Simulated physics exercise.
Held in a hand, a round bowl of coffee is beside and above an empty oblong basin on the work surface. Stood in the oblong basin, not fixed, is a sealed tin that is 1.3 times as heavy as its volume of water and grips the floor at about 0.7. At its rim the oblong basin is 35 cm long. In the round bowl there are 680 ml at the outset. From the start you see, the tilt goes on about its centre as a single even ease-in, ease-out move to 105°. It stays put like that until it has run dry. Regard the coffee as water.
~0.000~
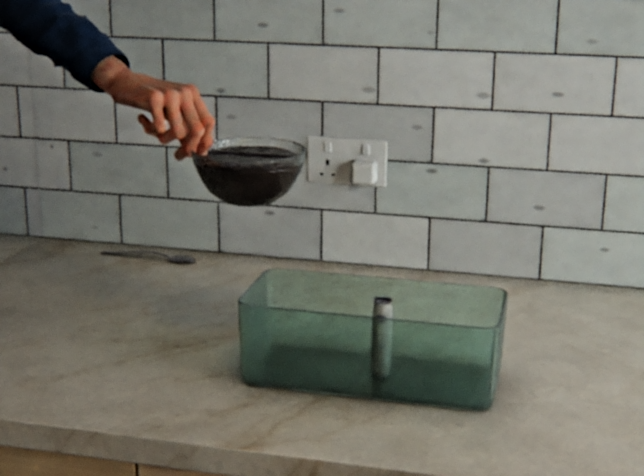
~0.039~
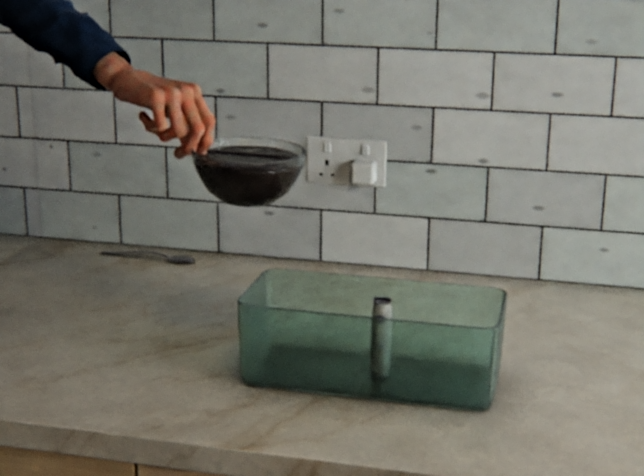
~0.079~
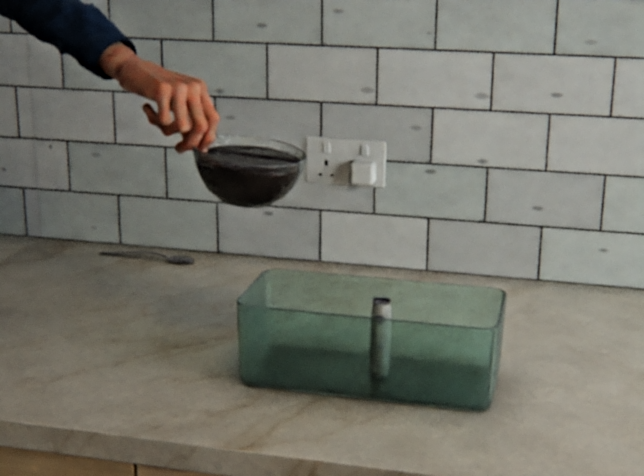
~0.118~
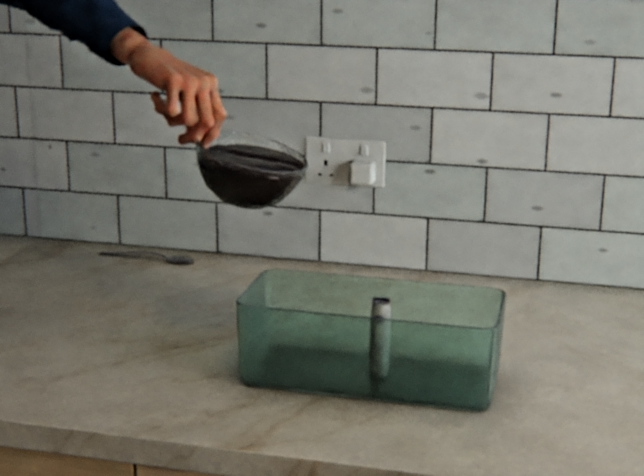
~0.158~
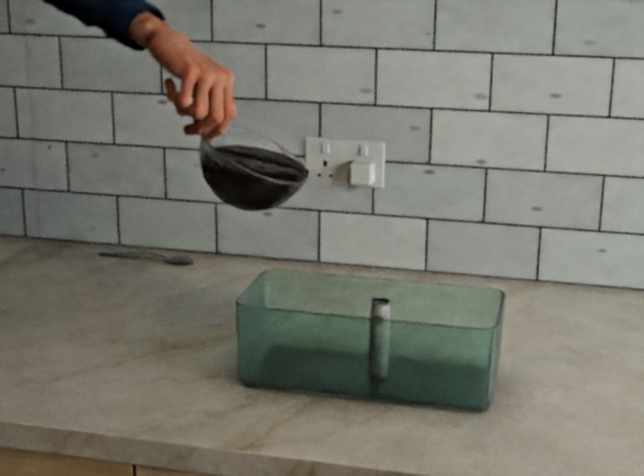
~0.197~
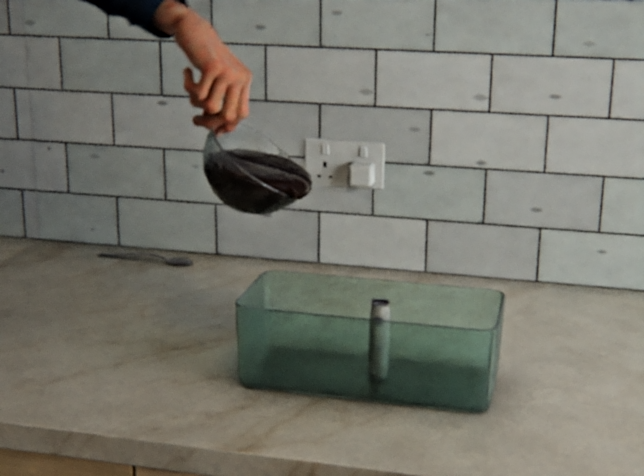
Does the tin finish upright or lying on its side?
It finishes upright.
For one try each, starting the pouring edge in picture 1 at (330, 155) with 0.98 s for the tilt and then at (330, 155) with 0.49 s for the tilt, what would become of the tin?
Try 1: Still standing; try 2: Tipped over.
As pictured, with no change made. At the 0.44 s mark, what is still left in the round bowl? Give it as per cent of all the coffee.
Still held: Roughly 6 % of the total.
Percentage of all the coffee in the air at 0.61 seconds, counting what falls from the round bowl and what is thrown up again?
About 3 percent.
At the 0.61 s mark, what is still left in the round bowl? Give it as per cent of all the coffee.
Close to 0 percent of the total.
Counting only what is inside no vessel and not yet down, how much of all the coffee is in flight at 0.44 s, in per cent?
Roughly 48 %.
Then, 0.44 s in, the tilt is 102° and 6 per cent is still to pour; the tin stands where it began.
Then, 0.61 s in, the tilt is 105° and 0 per cent is still to pour; the tin stands where it began.
Then, 0.79 s in, the tilt is 105° and 0 per cent is still to pour; the tin stands where it began.
Then, 0.99 s in, the tilt is 105° and 0 per cent is still to pour; the tin stands where it began.
Finally, the tin stands where it began.
